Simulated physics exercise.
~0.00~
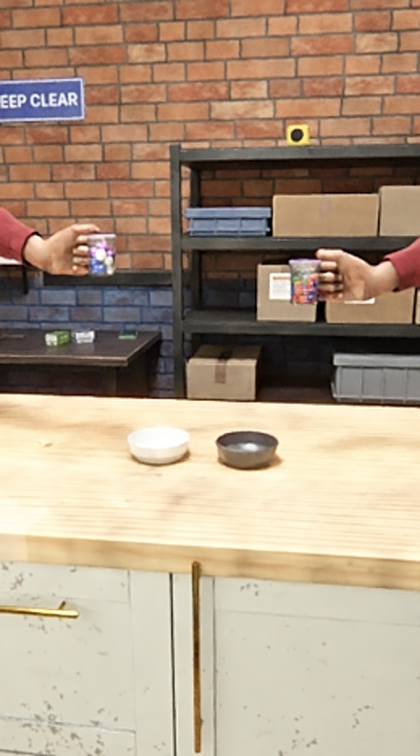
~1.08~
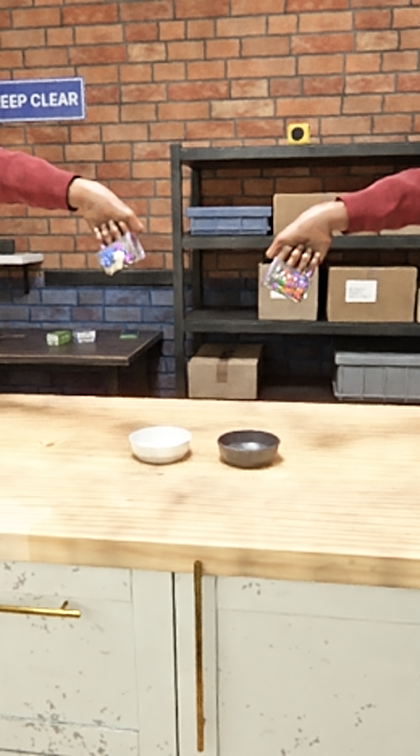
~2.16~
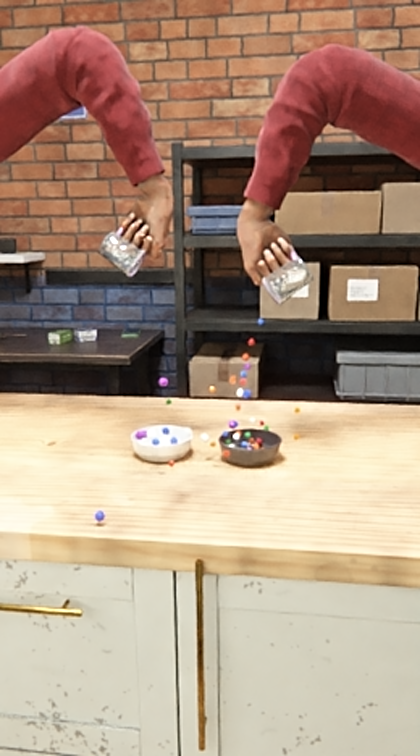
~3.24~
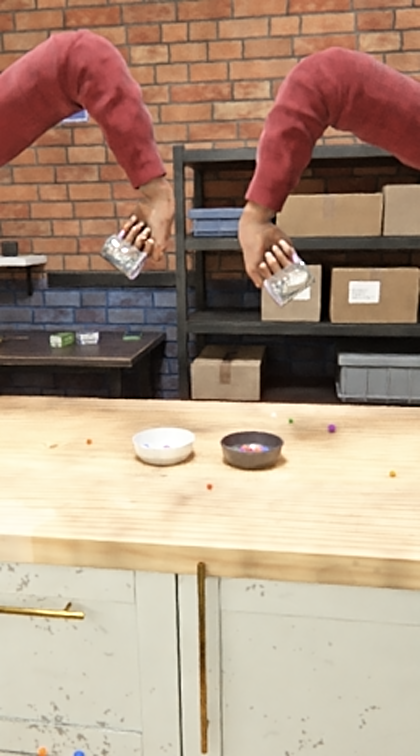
In the video, two red-sleeved arms hold clear cups of small colourful balls above a white dish and a dark dish on a wooden counter, then tip them over. Balls fall into both dishes, but several from each cup scatter outside, leaving the cups empty.
